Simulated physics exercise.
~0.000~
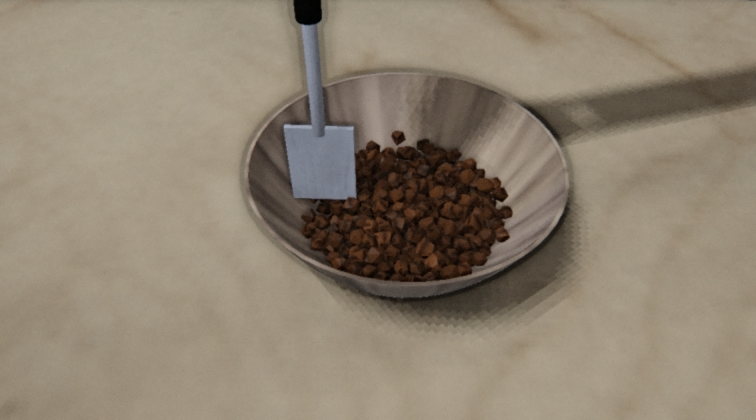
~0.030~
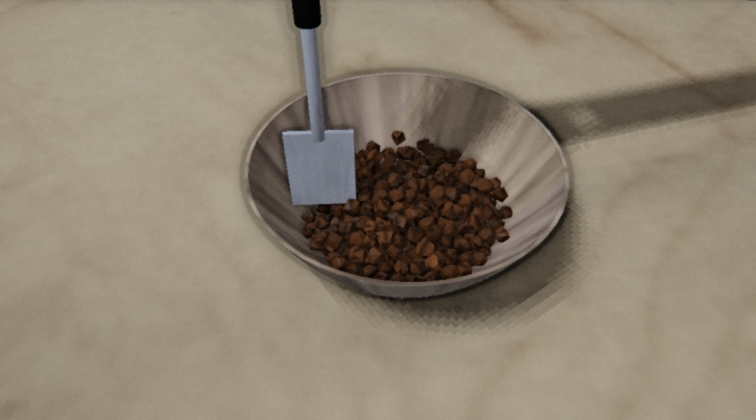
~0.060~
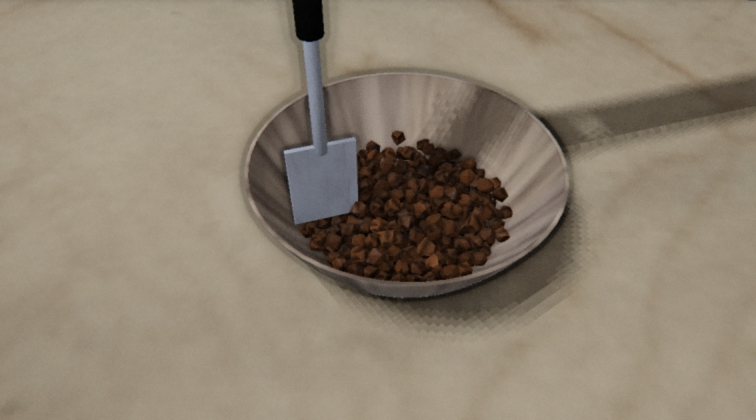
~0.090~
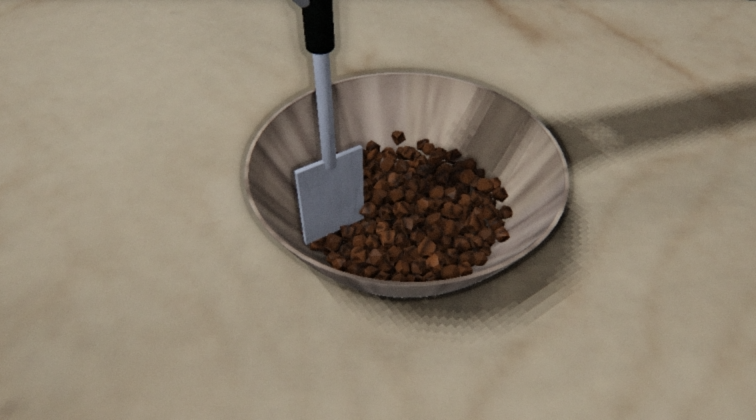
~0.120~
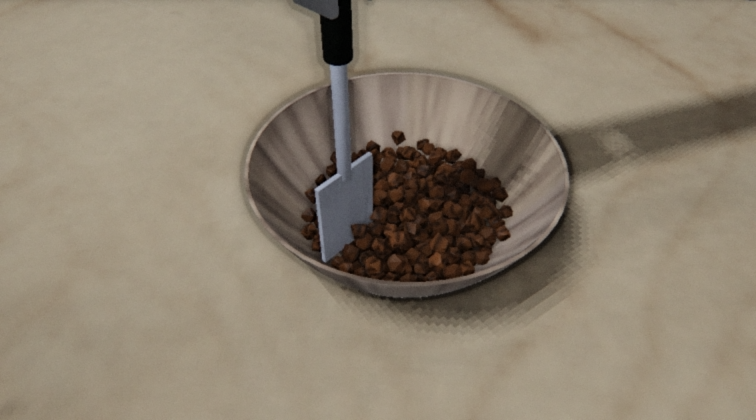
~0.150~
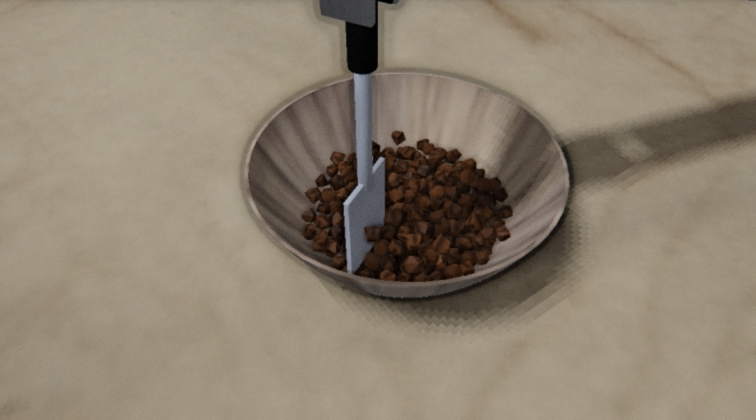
A flat metal spatula with a black handle, held upright, moved down the left side of a bowl of brown pellets, then swept rightward through the near part of the pile, turning edge-on.
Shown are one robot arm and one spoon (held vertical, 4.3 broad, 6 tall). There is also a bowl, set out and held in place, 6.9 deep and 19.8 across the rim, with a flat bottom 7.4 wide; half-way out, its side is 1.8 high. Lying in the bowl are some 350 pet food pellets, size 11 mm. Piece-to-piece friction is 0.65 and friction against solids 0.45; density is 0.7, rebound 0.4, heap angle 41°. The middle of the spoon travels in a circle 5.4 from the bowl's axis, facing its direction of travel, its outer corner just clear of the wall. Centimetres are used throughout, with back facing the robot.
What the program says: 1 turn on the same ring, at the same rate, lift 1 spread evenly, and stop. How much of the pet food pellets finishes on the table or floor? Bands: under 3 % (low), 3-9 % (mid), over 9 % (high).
Low.
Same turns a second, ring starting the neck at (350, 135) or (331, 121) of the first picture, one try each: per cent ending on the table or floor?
0 and 0 per cent.
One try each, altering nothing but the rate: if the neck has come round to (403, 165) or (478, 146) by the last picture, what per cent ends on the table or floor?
Around 5 and 10 per cent respectively.
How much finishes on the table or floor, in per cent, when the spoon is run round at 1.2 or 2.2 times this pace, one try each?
First try close to 5, second close to 10, in per cent.
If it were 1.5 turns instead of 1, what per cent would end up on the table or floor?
Close to 0 in a hundred.
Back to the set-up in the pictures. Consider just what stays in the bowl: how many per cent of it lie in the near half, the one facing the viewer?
Close to 55 in a hundred.
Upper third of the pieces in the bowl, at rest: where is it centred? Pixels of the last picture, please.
In the final view it lies around (350, 206).
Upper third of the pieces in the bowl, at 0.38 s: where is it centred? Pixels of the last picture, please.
Centre estimate: Approx. (445, 180) px.
After 0.38 s, 179° round, highest piece 7 above the table; 354 in the bowl.
After 0.60 s, 293° round, highest piece 8 above the table; 354 in the bowl.
After 0.91 s, 0° round, highest piece 7 above the table; 353 in the bowl, 1 on the table or floor.
After 1.61 s, 0° round, highest piece 7 above the table; 353 in the bowl, 1 on the table or floor.
At rest, 353 in the bowl, 1 on the table or floor. That is 0 % on the table or floor.
